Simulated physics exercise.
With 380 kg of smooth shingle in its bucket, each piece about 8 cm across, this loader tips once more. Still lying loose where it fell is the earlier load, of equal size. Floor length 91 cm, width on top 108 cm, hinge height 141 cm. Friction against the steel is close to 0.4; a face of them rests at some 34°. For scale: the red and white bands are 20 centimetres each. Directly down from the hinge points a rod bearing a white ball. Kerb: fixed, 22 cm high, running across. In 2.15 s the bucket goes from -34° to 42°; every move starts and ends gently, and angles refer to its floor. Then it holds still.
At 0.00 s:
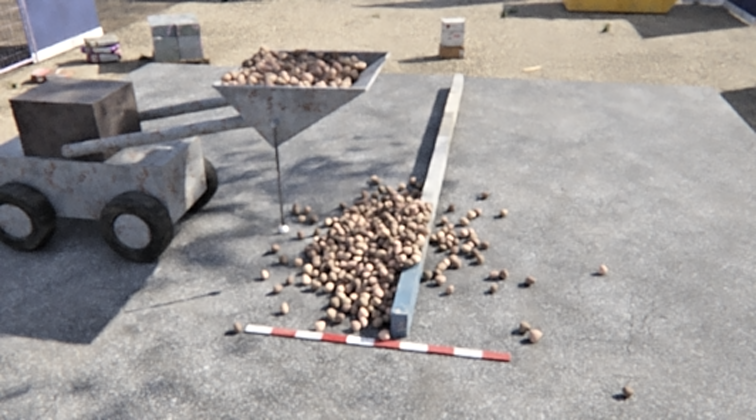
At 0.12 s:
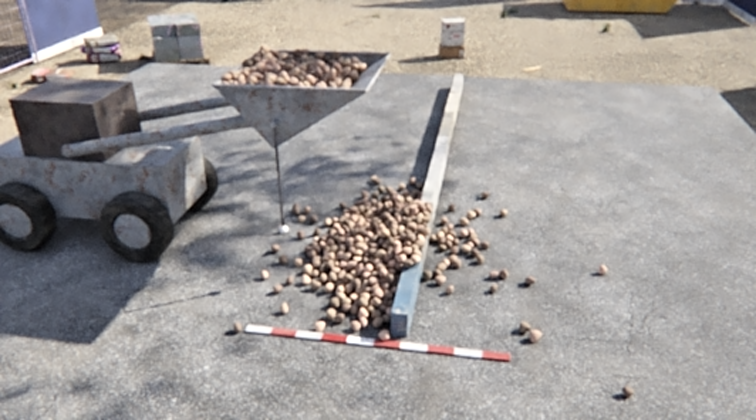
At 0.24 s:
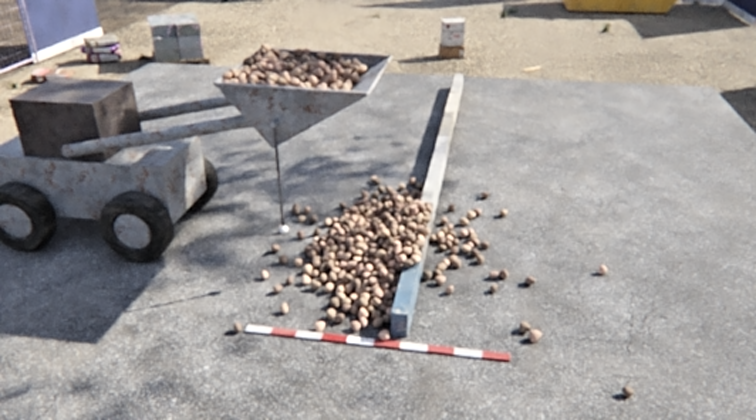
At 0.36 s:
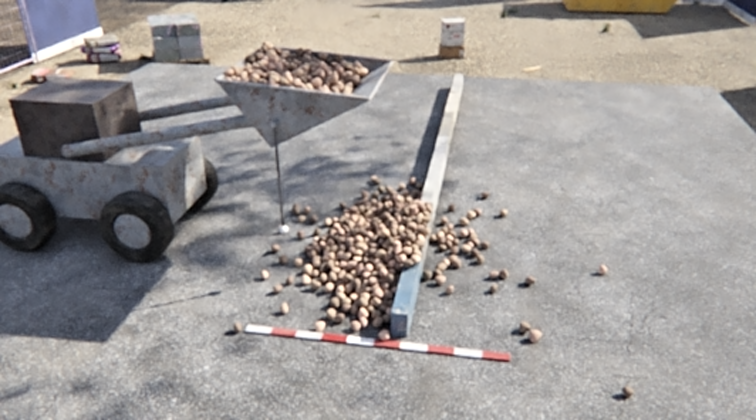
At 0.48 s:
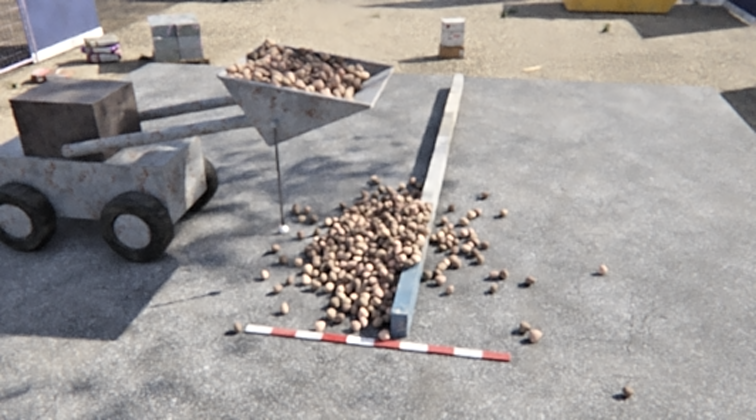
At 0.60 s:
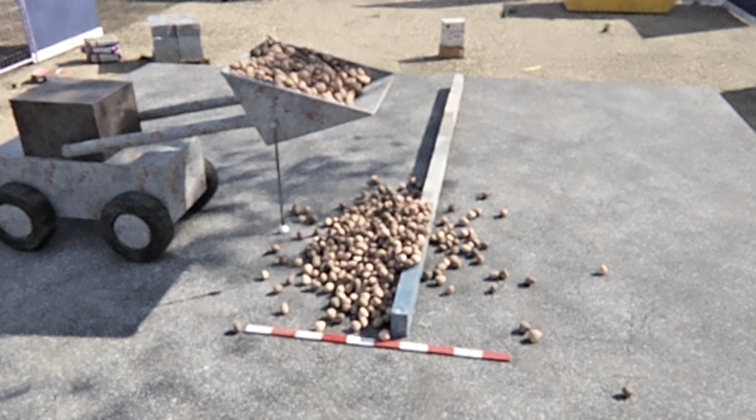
In this clip, a small grey loader holds a bucket of brown stones above a loose pile lying against a long kerb, beside a red and white striped bar, as the bucket slowly tilts and its right lip lowers slightly.
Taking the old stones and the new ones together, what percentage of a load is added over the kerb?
About 36 per cent.
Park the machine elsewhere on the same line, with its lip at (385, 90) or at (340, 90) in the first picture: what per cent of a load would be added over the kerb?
Some 65 percent first and 10 percent second.
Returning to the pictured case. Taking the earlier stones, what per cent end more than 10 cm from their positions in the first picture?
Around 25 in a hundred.
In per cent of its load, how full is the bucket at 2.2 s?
About 10 per cent is held.
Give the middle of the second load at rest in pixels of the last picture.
Centre: Approx. (398, 237).
After 1.6 s the floor is at 30°; in per cent of one load, 88 in the bucket, 105 on this side of the kerb, 7 over the kerb; the foremost stones are at (537, 292).
After 2.2 s the floor is at 42°; in per cent of one load, 10 in the bucket, 166 on this side of the kerb, 24 over the kerb; the foremost stones are at (543, 290).
After 2.6 s the floor is at 42°; in per cent of one load, 0 in the bucket, 161 on this side of the kerb, 39 over the kerb; the foremost stones are at (574, 258).
After 5.2 s the floor is at 42°; in per cent of one load, 0 in the bucket, 156 on this side of the kerb, 44 over the kerb; the foremost stones are at (619, 260). Net gain over the kerb, 36.
